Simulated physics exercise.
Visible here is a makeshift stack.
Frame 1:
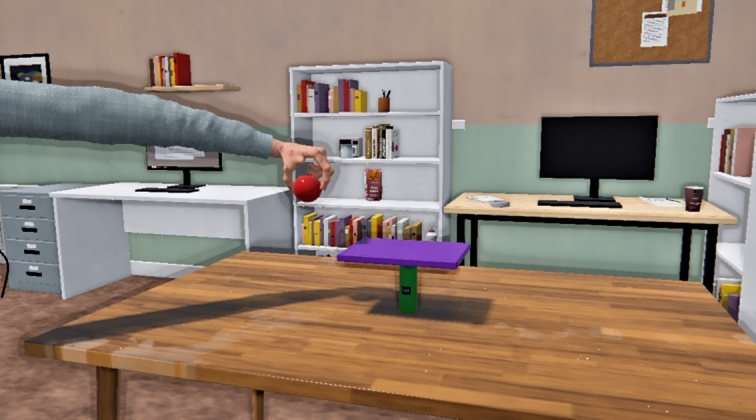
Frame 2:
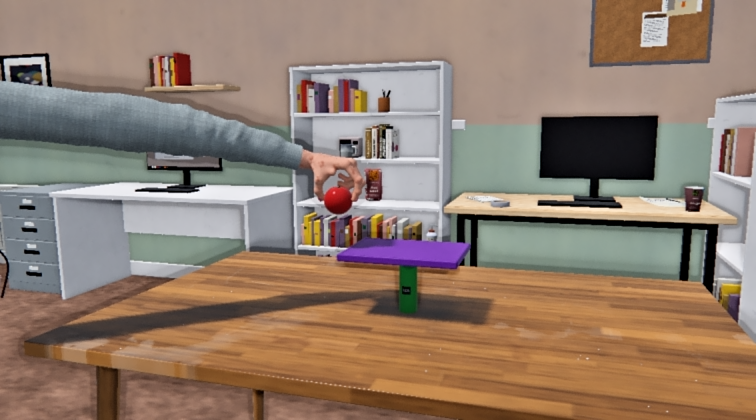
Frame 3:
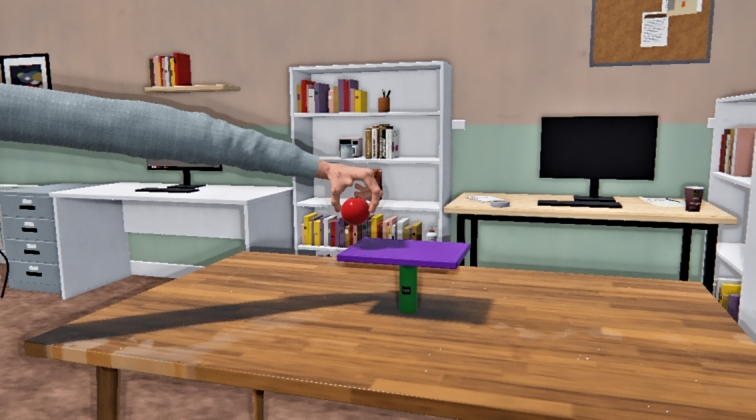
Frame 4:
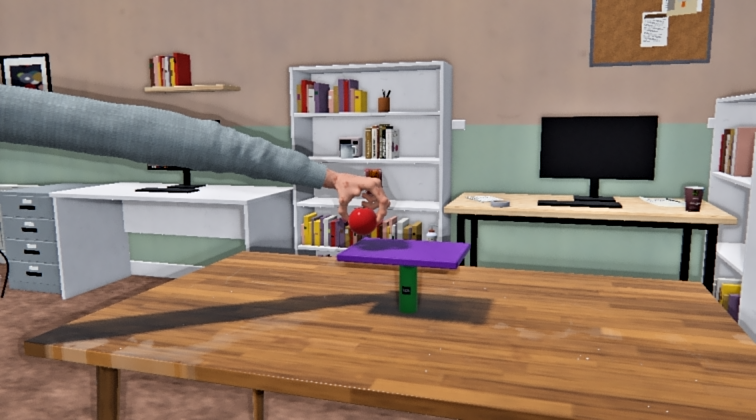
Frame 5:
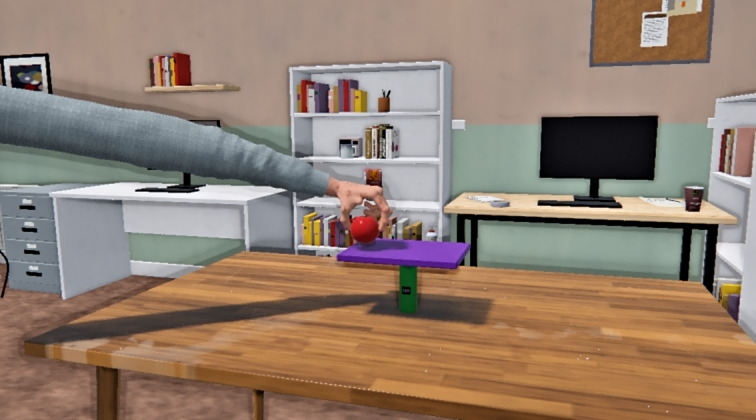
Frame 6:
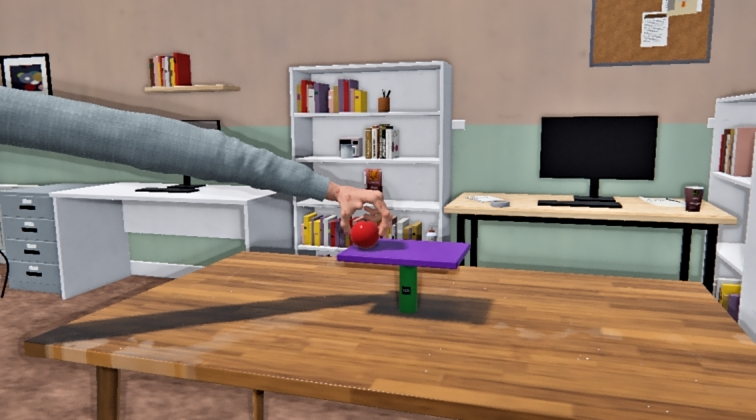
A hand lowers a red tomato rightward onto a purple board atop a green shaker.
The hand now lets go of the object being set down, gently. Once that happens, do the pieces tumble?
Yes. Basically, the build is unsound there.
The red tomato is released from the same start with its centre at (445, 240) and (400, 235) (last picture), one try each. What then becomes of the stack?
Result of try one is that it tips over, and of try two that it stays stable.
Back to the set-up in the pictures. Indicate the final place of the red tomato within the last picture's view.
At about (341, 297).
Then, 0.40 s past the last view, red tomato now fallen; purple lid rocked 66° from its first pose.
Then, 0.80 s past the last view, purple lid rocked 61° from its first pose; green shaker rocked 18° from its first pose.
Then, 1.00 s past the last view, green shaker and purple lid now fallen.
Finally, fallen, green shaker, red tomato and purple lid. Final places as the last picture's camera would see them, red tomato near (341, 298). The stack loses its balance.
